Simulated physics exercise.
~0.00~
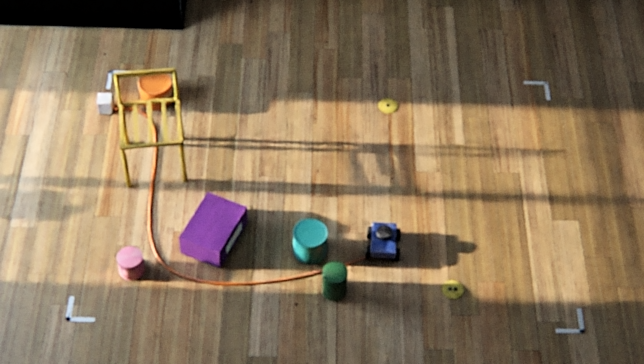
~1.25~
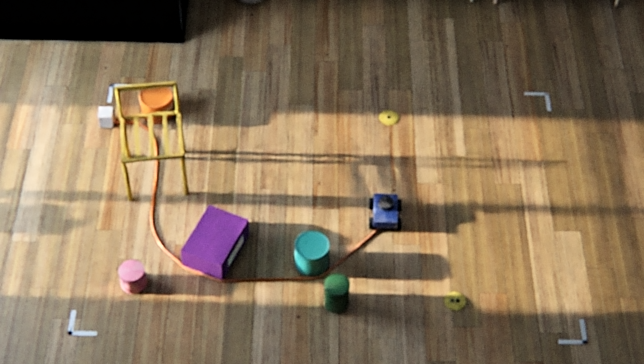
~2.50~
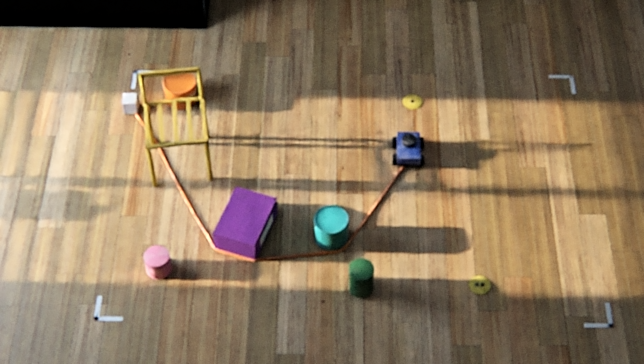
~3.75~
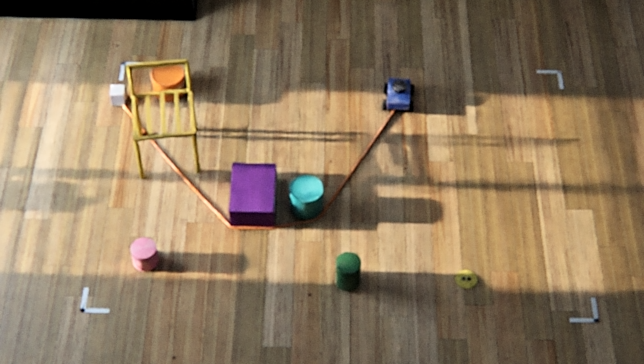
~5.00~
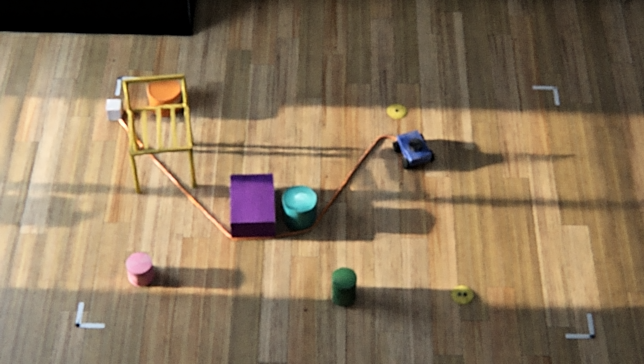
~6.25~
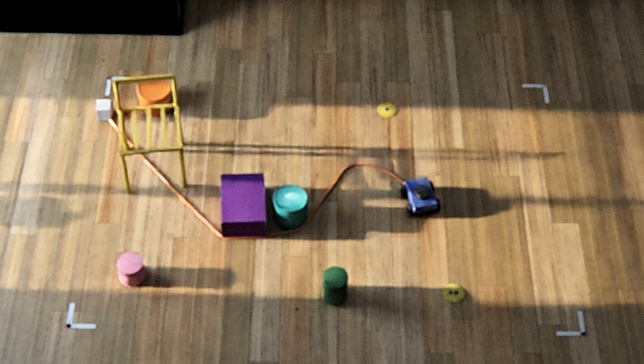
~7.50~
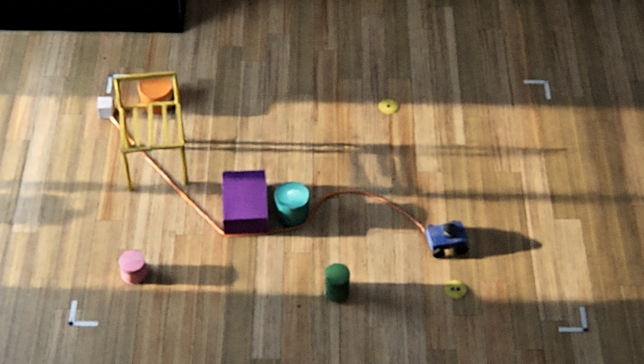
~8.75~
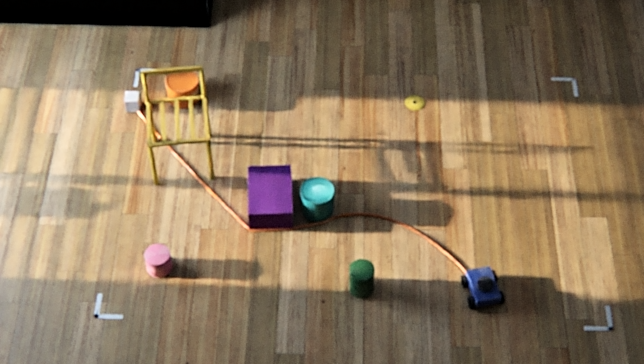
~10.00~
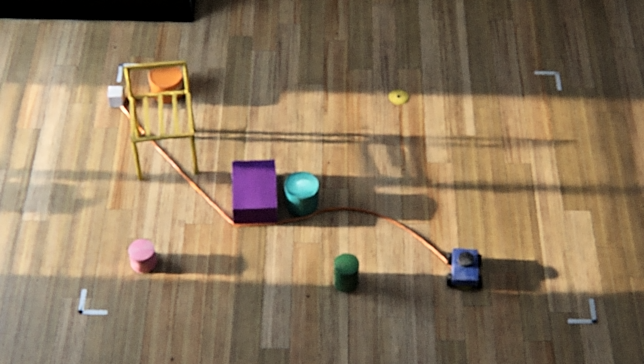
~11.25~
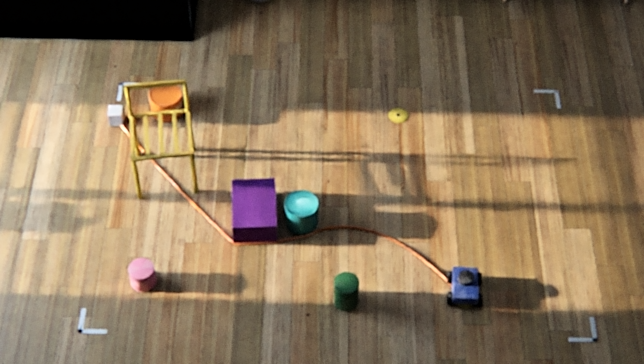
Yellow chair standing still as a blue cart drives up, its orange lead dragging purple box and teal bin, then returns down and stops.
